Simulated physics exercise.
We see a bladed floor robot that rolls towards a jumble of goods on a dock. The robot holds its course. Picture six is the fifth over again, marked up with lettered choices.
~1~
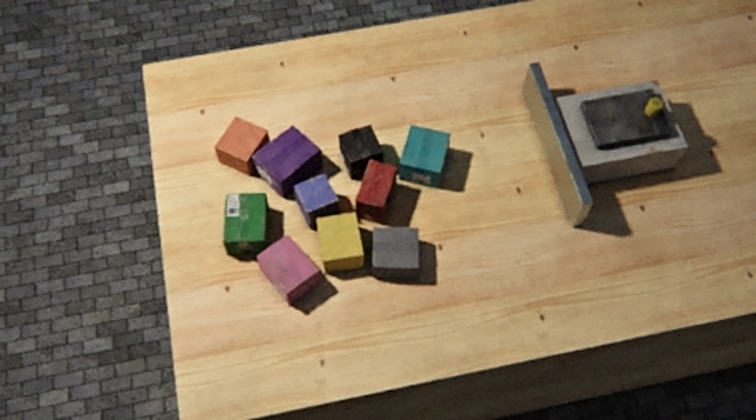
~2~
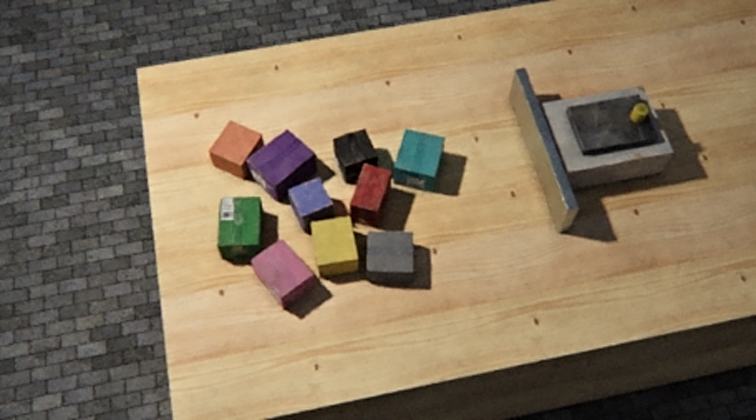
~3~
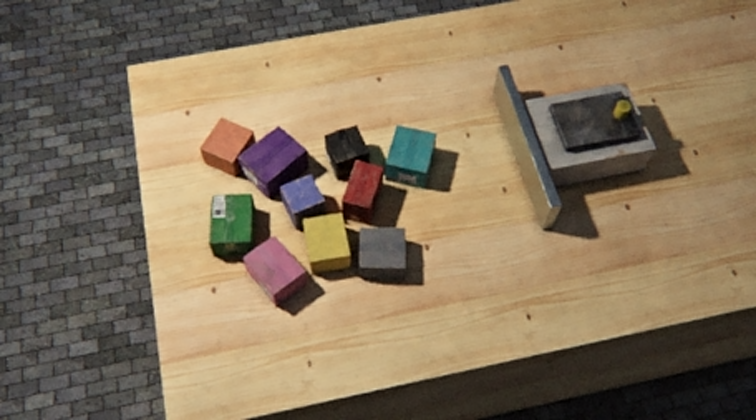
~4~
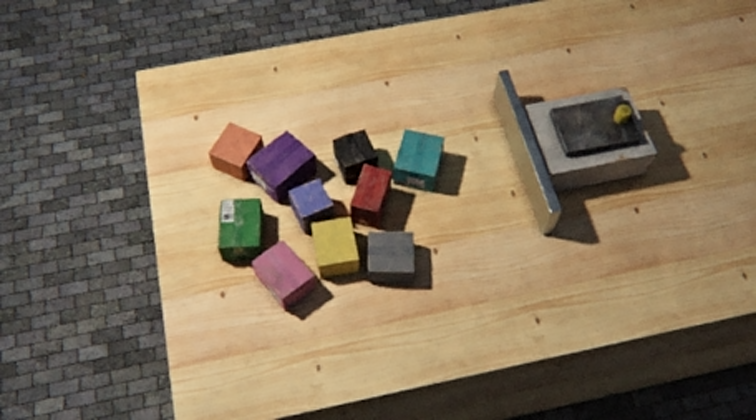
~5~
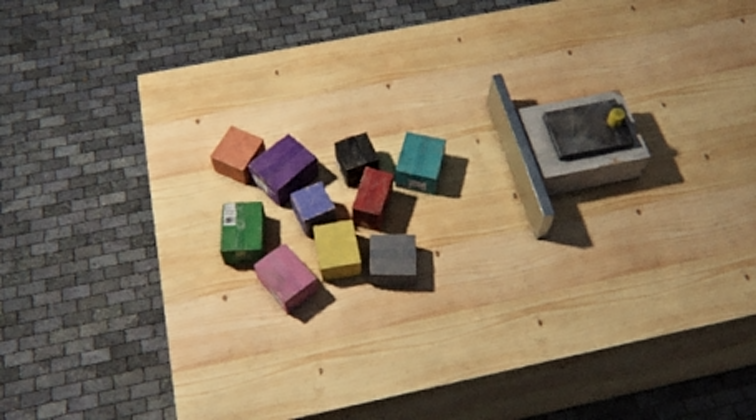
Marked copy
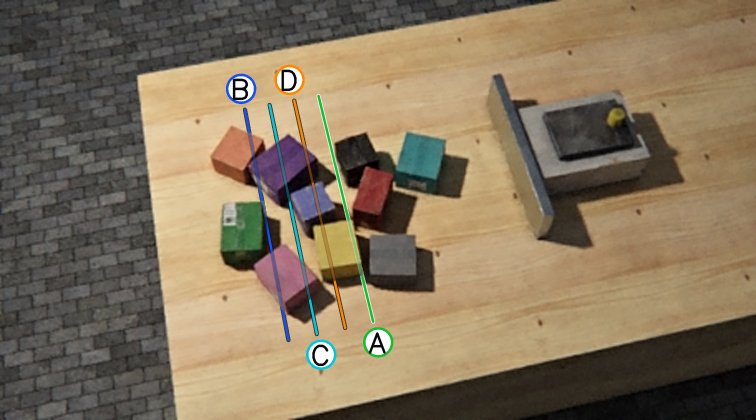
The clip opens on a loose cluster of coloured boxes on a pale wooden surface, with a bladed robot to their right, its wide blade facing them. The robot rolls slowly left in a steady line, narrowing the gap a little, while the view shifts slightly and the boxes stay in place, untouched.
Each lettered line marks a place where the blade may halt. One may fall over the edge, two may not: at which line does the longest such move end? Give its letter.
As far as mark B.
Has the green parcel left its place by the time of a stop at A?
No.
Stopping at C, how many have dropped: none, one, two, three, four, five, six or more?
By then, none.
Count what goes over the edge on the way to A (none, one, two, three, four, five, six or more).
The count is none.
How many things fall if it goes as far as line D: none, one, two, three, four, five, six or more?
By then, none.
On the copy, A at (344, 201); B at (265, 216); C at (292, 211); D at (318, 206).
On B. First, robot (492, 147); turquoise parcel (398, 163); red box (370, 205).
Then, robot (401, 165); purple parcel (216, 181); orange crate (212, 145).
Finally, robot (330, 179); purple parcel (151, 191); pink box (169, 304); none fallen.
By contrast, A is within the limit but short; C is within the limit but short; D is within the limit but short.
